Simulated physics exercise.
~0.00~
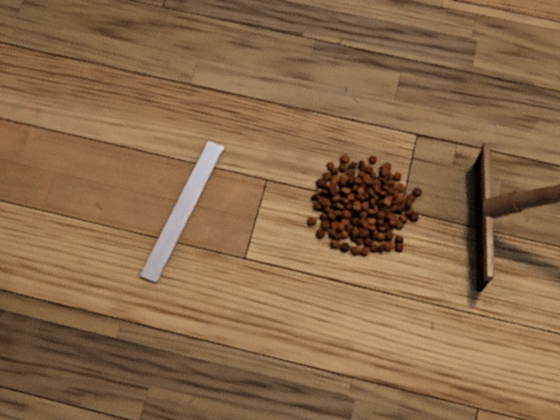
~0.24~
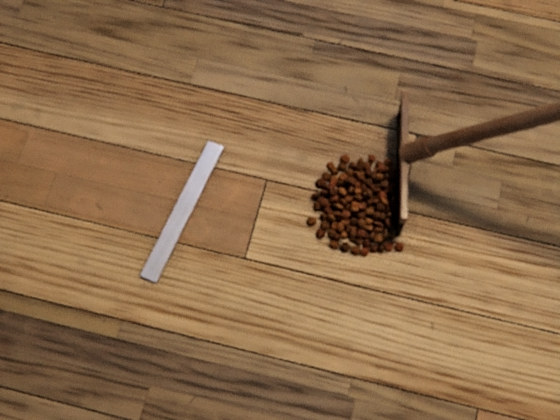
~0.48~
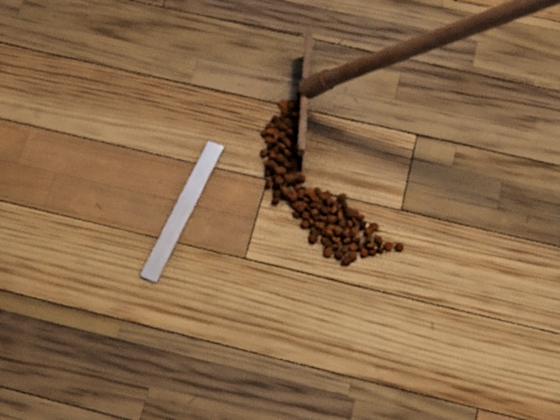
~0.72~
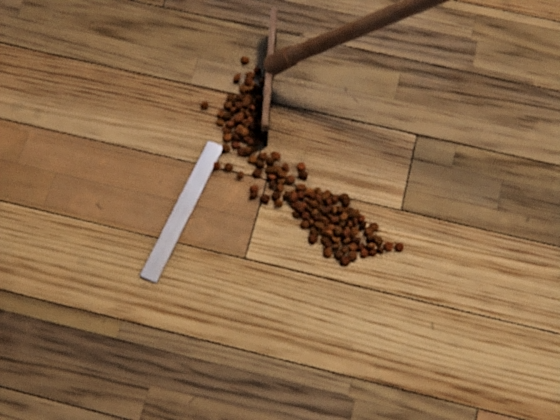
At first, a round heap of brown kibble lies on a wooden floor, with a pale strip to its left and a long-handled squeegee standing clear on its right. The squeegee moves left and slightly up until its blade meets the right side of the heap. It keeps travelling left and upward, dragging the upper part of the pile along and leaving a slanting trail behind. Finally, the blade stands just above and right of the strip's upper end, with a loose cluster before it, while many pieces remain trailing toward the lower right and the strip stays put.
